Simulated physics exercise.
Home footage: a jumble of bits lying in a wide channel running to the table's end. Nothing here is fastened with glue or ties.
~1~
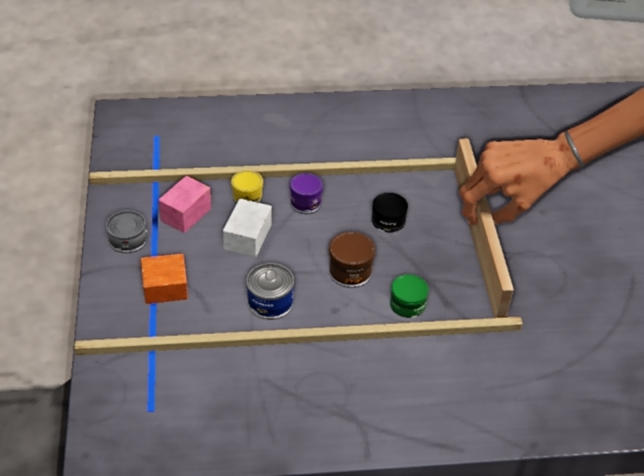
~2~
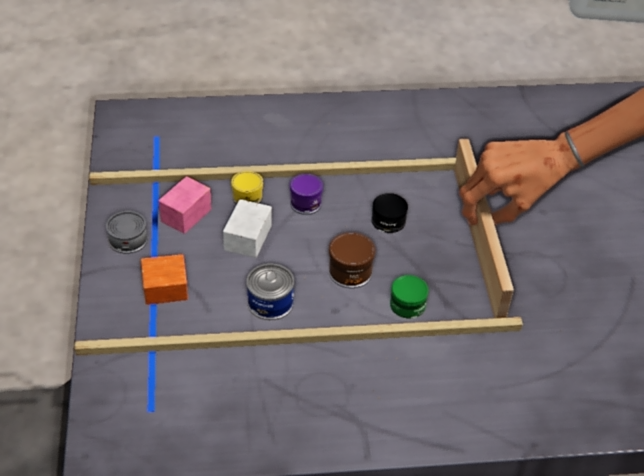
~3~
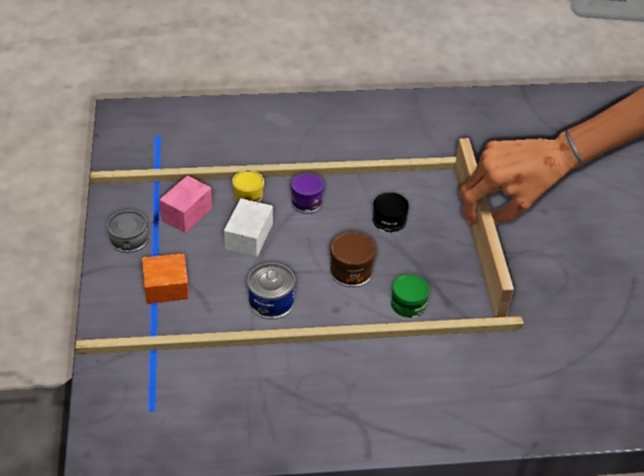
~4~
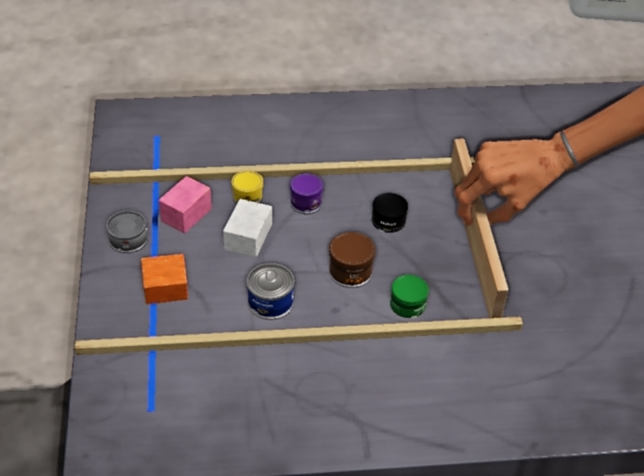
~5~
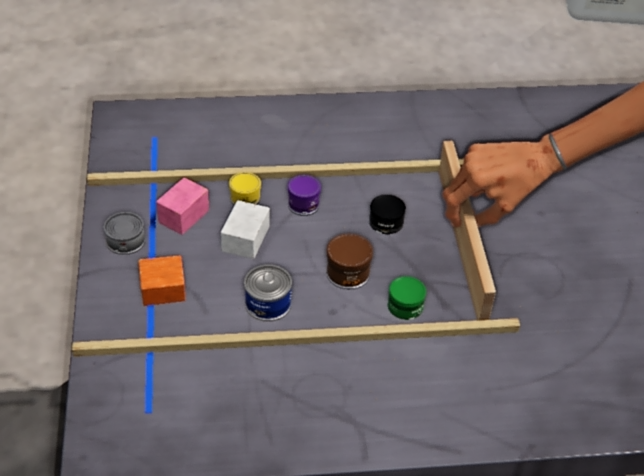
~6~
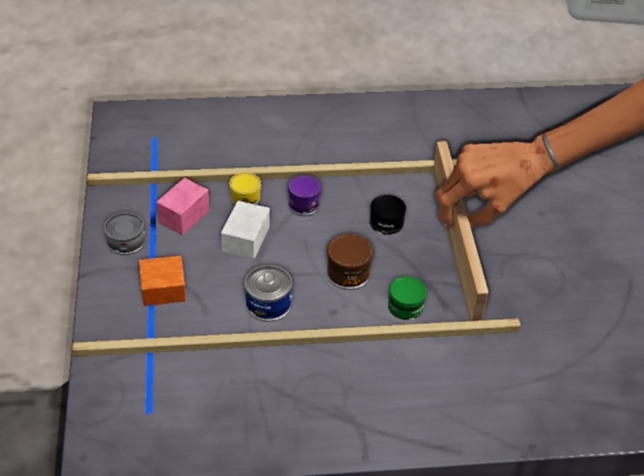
A wooden board, held by a hand at the right, stayed still at first, then slid slightly left between two wooden strips, toward scattered blocks and small containers that stayed put.
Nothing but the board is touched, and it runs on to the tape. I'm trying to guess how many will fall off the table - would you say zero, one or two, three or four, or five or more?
It ends with a lone piece or a pair gone from the top.
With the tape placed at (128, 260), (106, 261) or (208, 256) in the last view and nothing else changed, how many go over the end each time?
Result per try: 4; 5; 0.
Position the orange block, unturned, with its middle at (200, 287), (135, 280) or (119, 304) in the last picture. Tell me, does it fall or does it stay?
Results in order - still up; still up; down.
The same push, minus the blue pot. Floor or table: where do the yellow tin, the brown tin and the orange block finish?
So: The yellow tin does not drop, the brown tin does not drop, the orange block does not drop.
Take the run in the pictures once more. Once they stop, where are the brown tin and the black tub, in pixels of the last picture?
They come to rest around (128, 276) and (135, 230).
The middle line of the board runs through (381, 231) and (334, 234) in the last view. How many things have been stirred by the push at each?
Counts: 2 and 3.
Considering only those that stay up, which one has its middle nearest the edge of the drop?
The orange block.
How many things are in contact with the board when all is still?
Contact count: 4.
A little later, none off yet; grey pot at rest near (125, 234); orange block at rest near (163, 281); pink block at rest near (183, 207).
Next, none off yet; grey pot shifted a little near (108, 234); orange block shifted about its own width near (123, 272); pink block shifted about its own width near (144, 213).
When it is over, the number that fall off is one or two; down, grey pot.
